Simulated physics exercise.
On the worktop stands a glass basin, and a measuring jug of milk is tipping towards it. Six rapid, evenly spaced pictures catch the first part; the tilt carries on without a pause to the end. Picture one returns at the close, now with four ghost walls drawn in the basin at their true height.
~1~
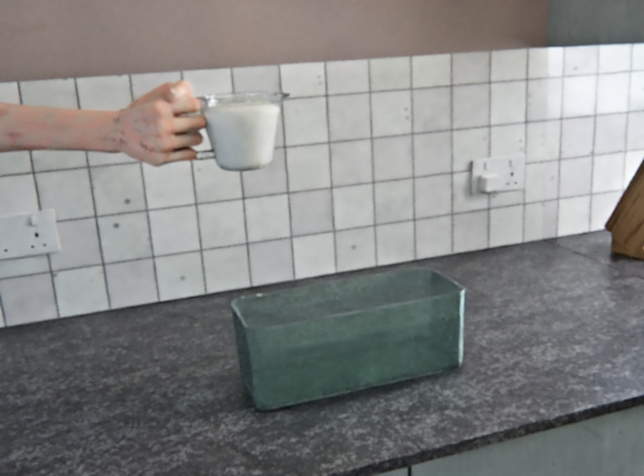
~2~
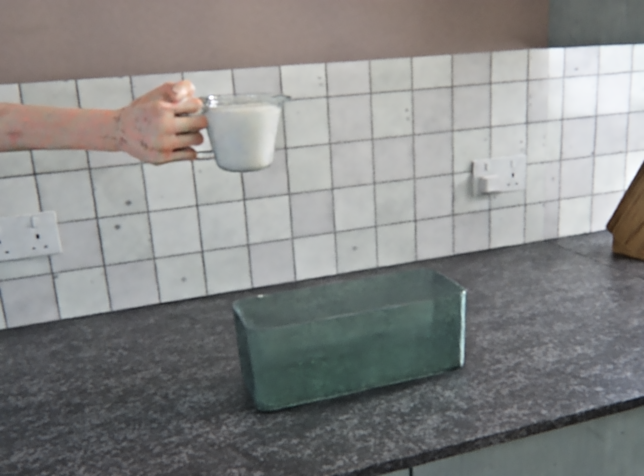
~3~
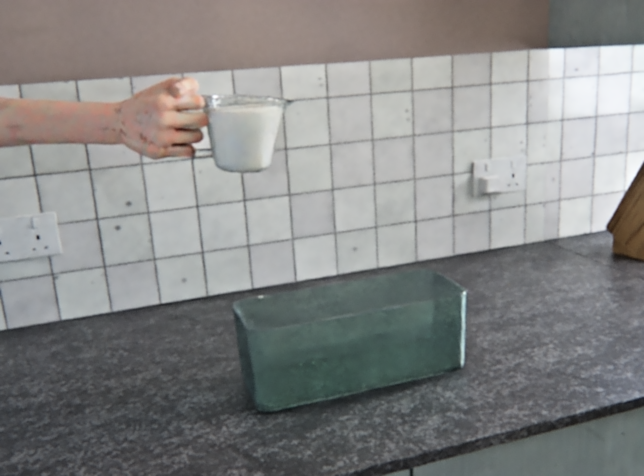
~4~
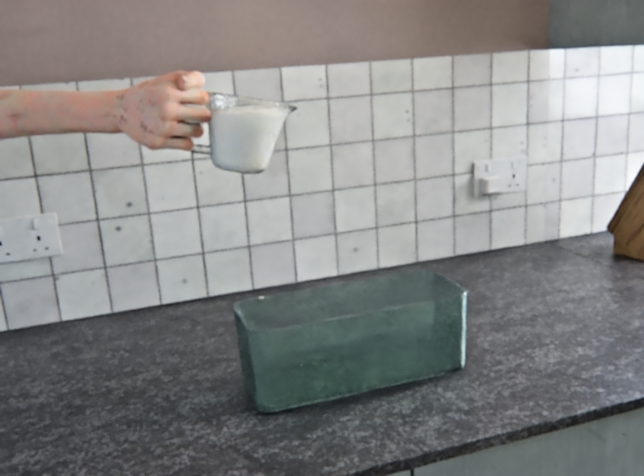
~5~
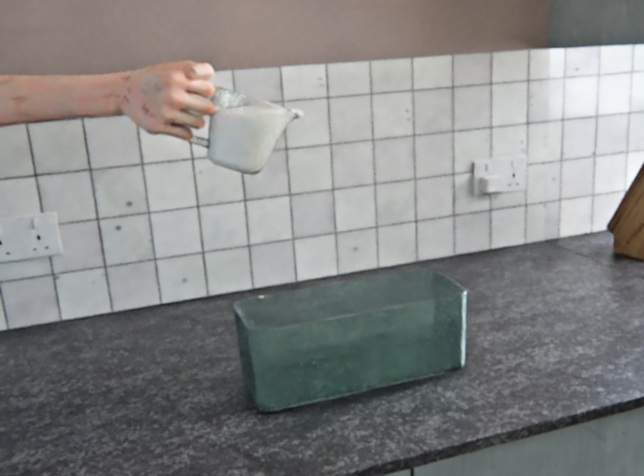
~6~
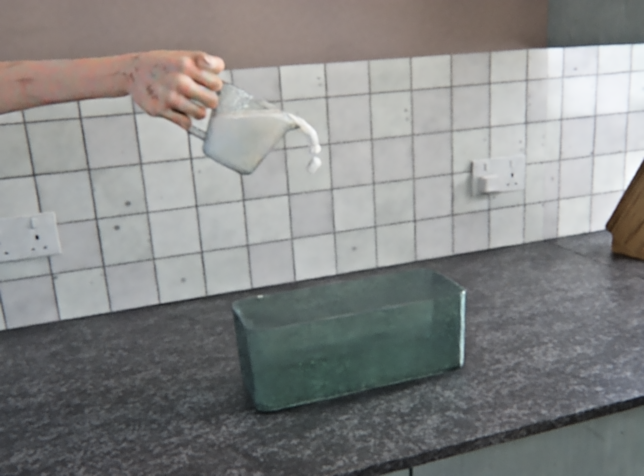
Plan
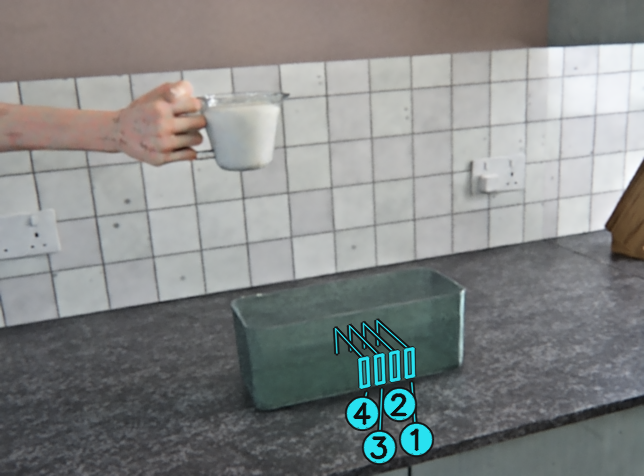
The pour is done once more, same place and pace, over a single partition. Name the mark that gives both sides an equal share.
Best: 3.
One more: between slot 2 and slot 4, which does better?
It is 4.
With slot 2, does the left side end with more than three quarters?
Yes.
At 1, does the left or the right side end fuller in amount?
The left side.
On the marked copy, 1 at (411, 382); 2 at (396, 385); 3 at (381, 388); 4 at (366, 392).
With 1, about 90 % ends left of the wall and 6 % right of it; 4 % is lost outside.
With 2, about 89 % ends left of the wall and 7 % right of it; 4 % is lost outside.
With 3, about 50 % ends left of the wall and 46 % right of it; 4 % is lost outside.
With 4, about 22 % ends left of the wall and 75 % right of it; 3 % is lost outside.
